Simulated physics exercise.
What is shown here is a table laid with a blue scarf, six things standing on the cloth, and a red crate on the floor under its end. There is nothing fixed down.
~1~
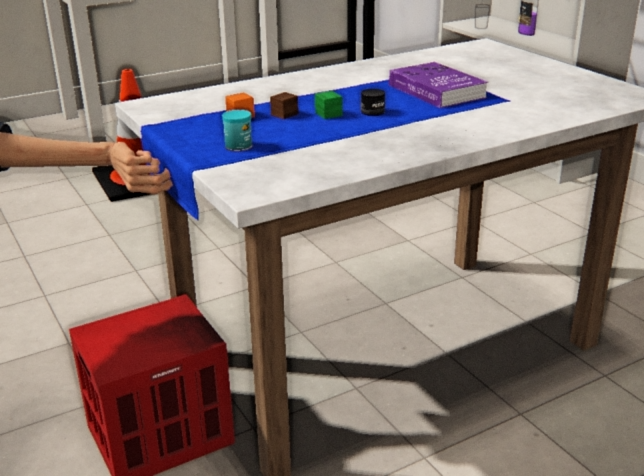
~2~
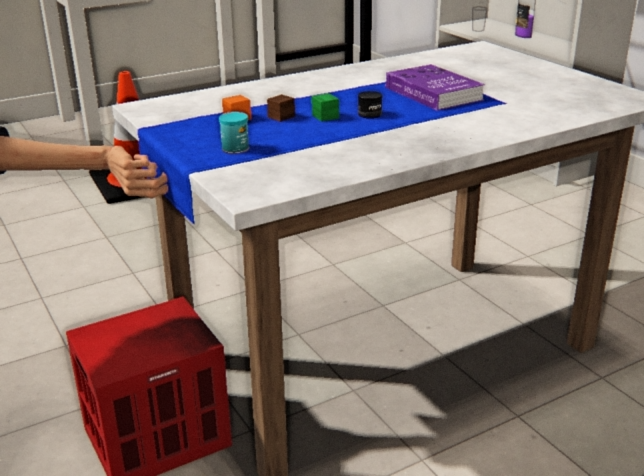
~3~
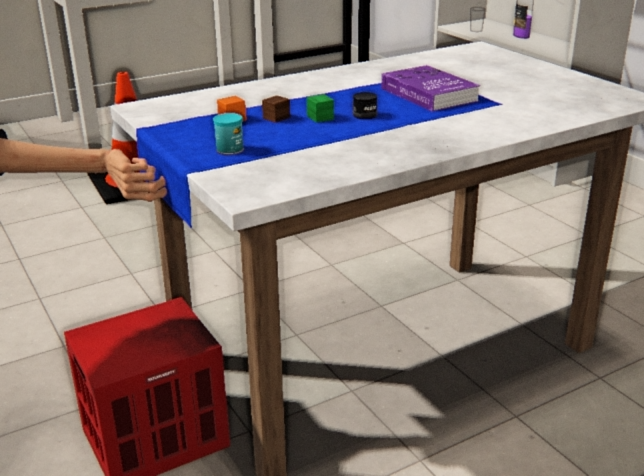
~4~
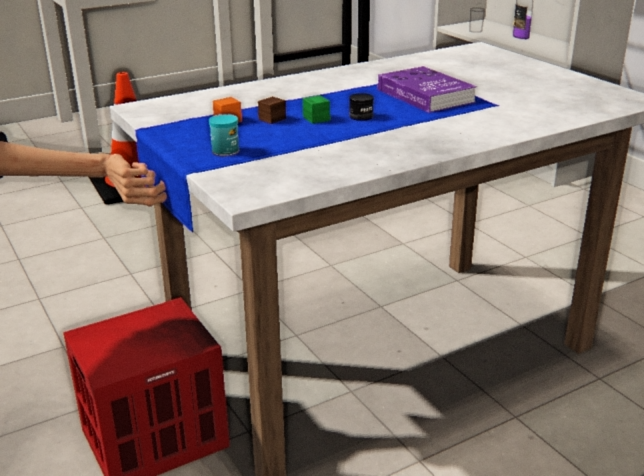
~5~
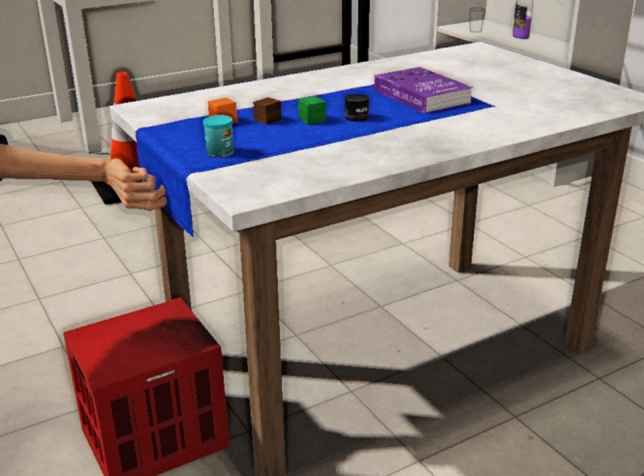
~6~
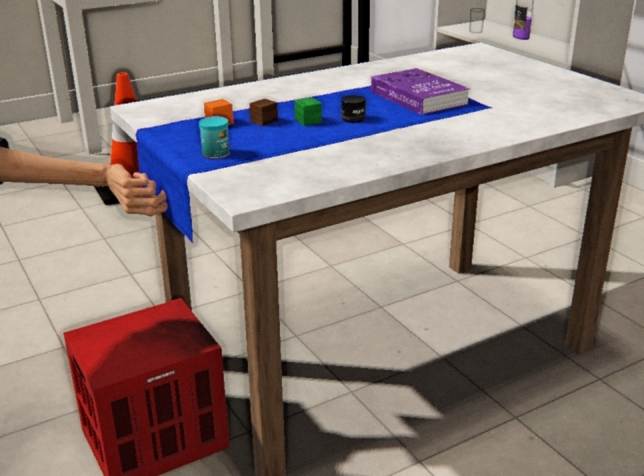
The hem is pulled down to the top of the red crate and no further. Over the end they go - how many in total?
Three in total.
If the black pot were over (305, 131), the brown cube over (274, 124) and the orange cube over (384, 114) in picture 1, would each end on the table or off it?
Black pot: Gone off. Brown cube: Gone off. Orange cube: Still up.
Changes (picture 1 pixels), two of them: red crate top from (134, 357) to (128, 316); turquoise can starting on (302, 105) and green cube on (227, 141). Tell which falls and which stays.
Turquoise can: Safe; green cube: Lost.
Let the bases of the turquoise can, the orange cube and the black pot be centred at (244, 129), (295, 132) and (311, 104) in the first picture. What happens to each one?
Turquoise can gone, orange cube gone, black pot stays.
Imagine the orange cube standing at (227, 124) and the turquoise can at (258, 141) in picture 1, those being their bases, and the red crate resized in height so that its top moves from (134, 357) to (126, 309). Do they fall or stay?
As for the orange cube, it leaves the top; as for the turquoise can, it leaves the top.
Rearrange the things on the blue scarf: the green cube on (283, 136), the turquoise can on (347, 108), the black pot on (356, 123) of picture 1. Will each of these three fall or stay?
Looks like the green cube ends up down, the turquoise can hangs in there, and the black pot hangs in there.
Early on, hem near (172, 290); turquoise can and orange cube gone.
Midway, hem on the crate; turquoise can, orange cube and brown cube gone.
Finally, hem on the crate; turquoise can, orange cube and brown cube gone. Over the edge go three.
